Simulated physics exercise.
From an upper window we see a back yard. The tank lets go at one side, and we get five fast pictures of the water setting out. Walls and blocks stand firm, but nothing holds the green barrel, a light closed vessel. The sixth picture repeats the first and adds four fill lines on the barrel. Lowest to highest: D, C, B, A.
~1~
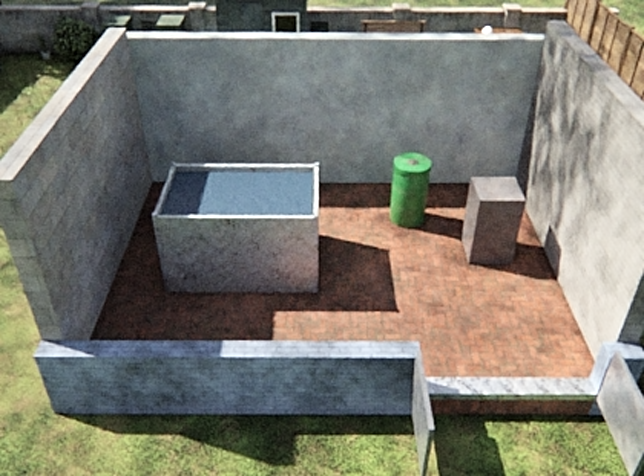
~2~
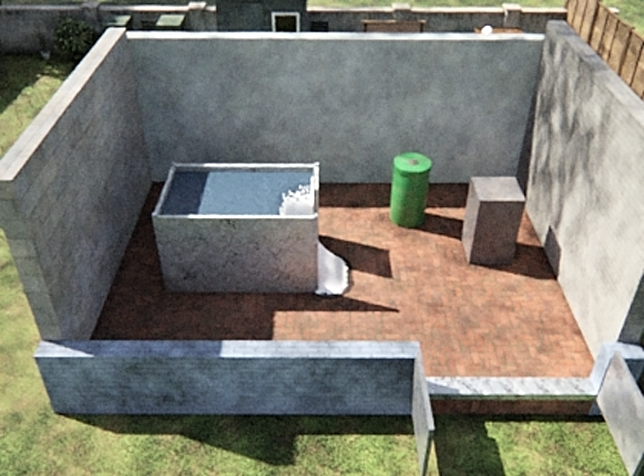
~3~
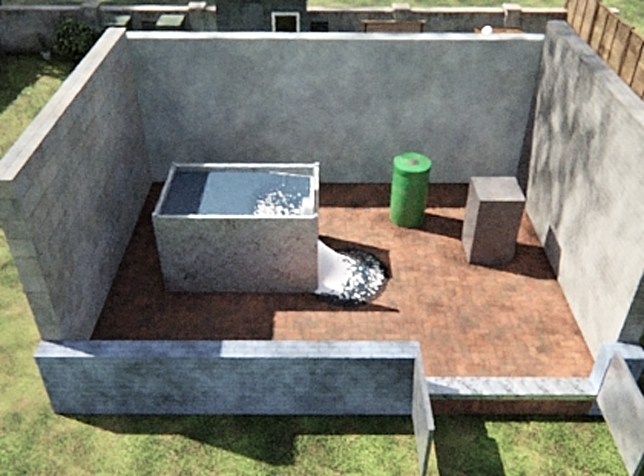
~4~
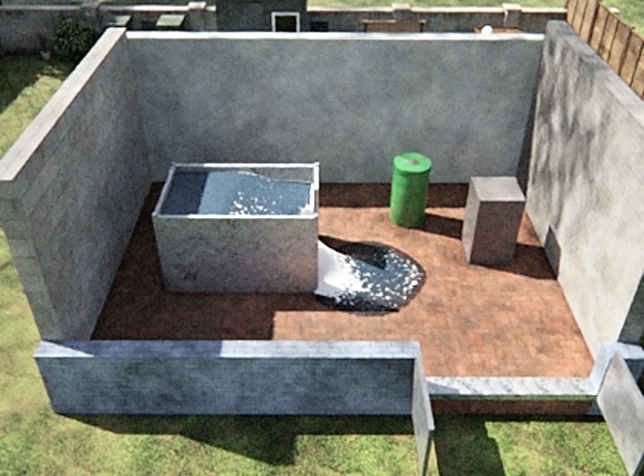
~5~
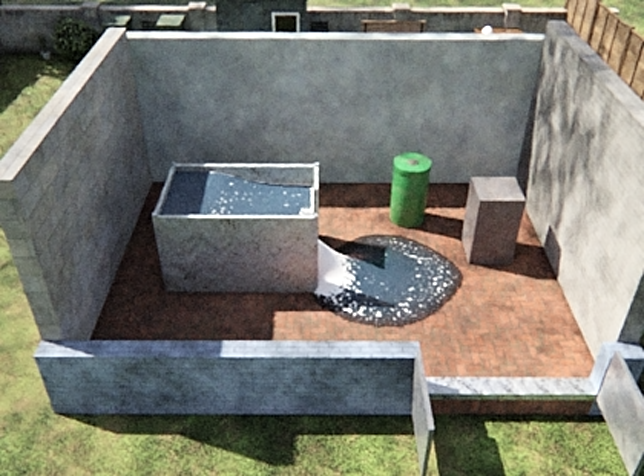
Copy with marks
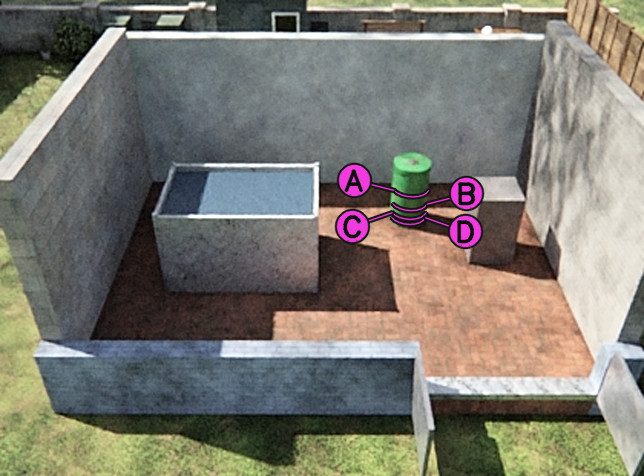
A large concrete tank full of water stood in a walled back yard, then water gushed from its right side and spread in a widening, foamy puddle across the brick ground near a green barrel.
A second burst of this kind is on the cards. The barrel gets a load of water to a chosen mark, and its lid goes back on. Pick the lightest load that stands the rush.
Use line C.
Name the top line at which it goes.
Line D.
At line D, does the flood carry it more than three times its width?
No.
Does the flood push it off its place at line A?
No, that is safe.
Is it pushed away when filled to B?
No, that is safe.
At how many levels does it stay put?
Three of them.
On the marked copy, A at (412, 196); B at (411, 210); C at (410, 219); D at (409, 224); from the bottom up D, C, B, A.
With A, it does not move.
With B, it does not move.
With C, it does not move.
With D, it is pushed about its own width away.
